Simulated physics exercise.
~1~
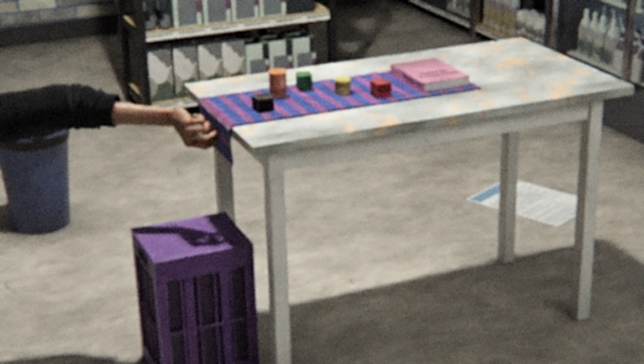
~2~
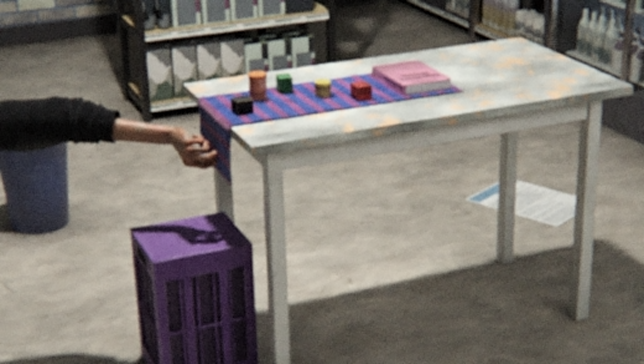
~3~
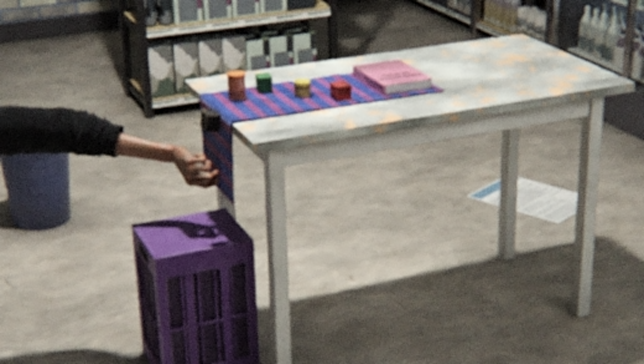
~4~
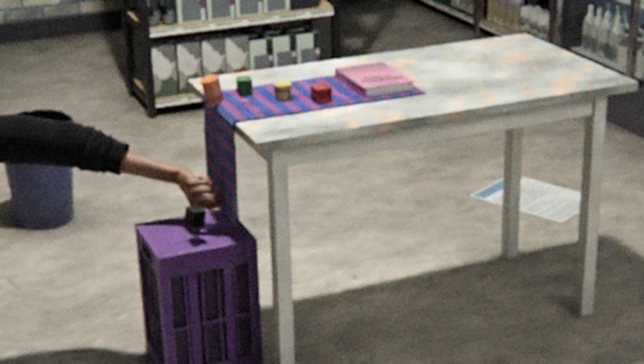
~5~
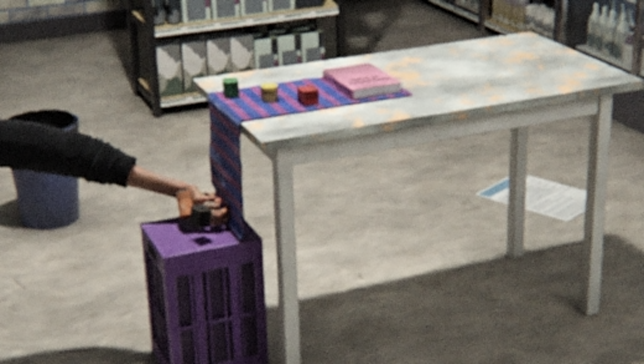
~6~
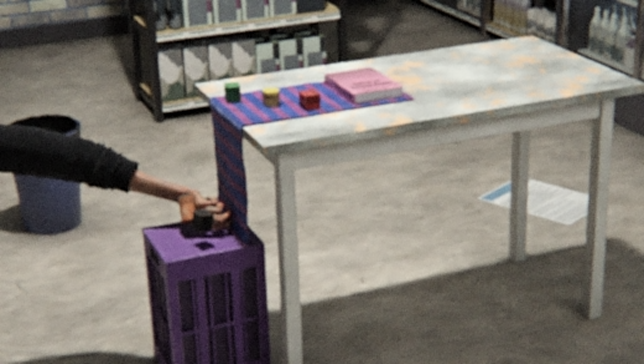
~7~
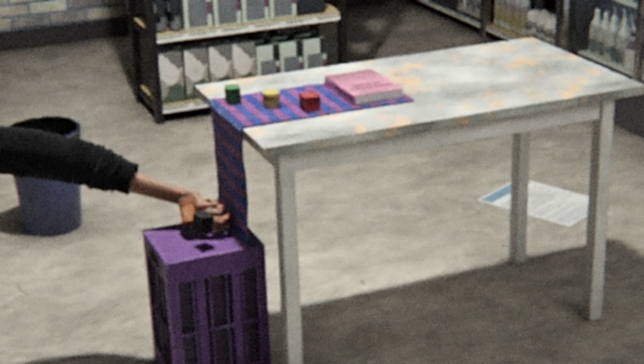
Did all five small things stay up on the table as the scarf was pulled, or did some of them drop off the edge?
Some of them dropped off. Two fell, the black cube first and then the orange can, while the other three stayed on the table.
